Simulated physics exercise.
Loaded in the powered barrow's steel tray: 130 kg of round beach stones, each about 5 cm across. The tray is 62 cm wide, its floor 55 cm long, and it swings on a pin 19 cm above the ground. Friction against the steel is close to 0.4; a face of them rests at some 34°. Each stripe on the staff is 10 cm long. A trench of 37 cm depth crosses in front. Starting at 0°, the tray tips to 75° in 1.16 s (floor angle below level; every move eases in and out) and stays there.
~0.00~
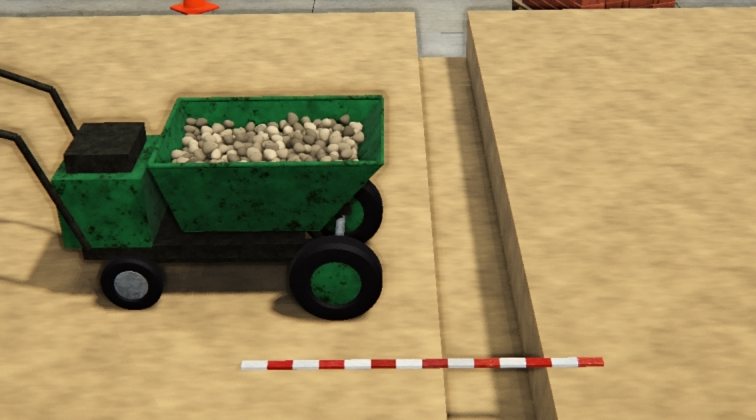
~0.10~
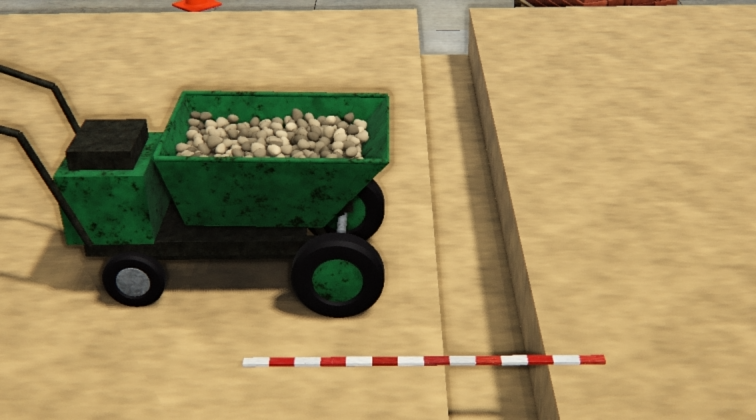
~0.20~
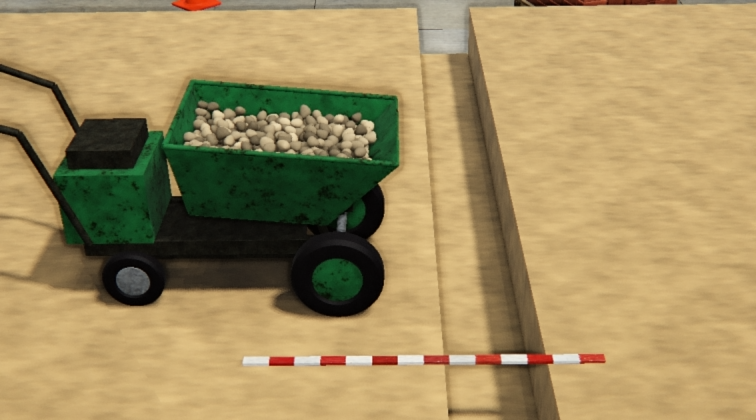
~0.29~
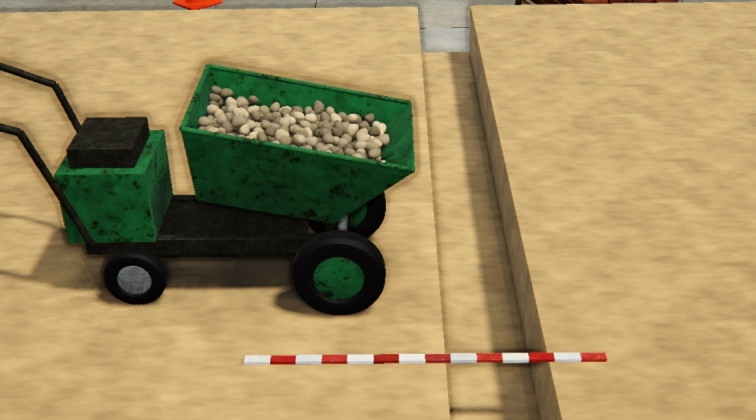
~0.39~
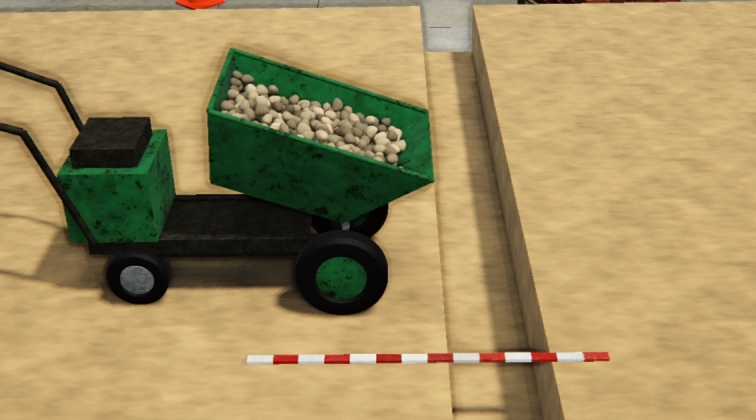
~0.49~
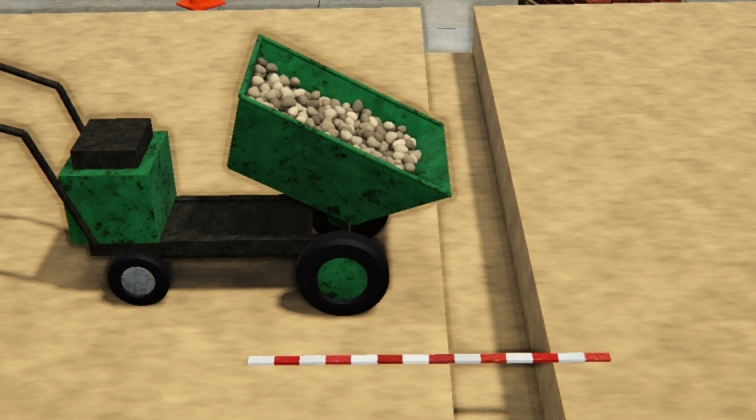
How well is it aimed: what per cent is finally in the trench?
About 69 per cent.
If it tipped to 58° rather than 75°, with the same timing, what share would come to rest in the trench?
In that case some 60 per cent.
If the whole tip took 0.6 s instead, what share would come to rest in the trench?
Then about 50 per cent.
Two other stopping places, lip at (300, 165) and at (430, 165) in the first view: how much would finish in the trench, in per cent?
Near 90 per cent from the first place, 25 from the second.
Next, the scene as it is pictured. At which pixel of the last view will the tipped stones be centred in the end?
Their middle is at about (512, 321).
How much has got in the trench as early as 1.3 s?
About 35 per cent by then.
After 0.9 s the floor is at 63°; 100 % in the tray; the foremost stones are at (486, 219).
After 1.3 s the floor is at 75°; 47 % in the tray, 35 % in the trench, 18 % past the trench; the foremost stones are at (618, 282).
After 1.6 s the floor is at 75°; 13 % in the tray, 56 % in the trench, 31 % past the trench; the foremost stones are at (743, 270).
After 3.6 s the floor is at 75°; 0 % in the tray, 69 % in the trench, 31 % past the trench; the foremost stones are past the picture's edge.
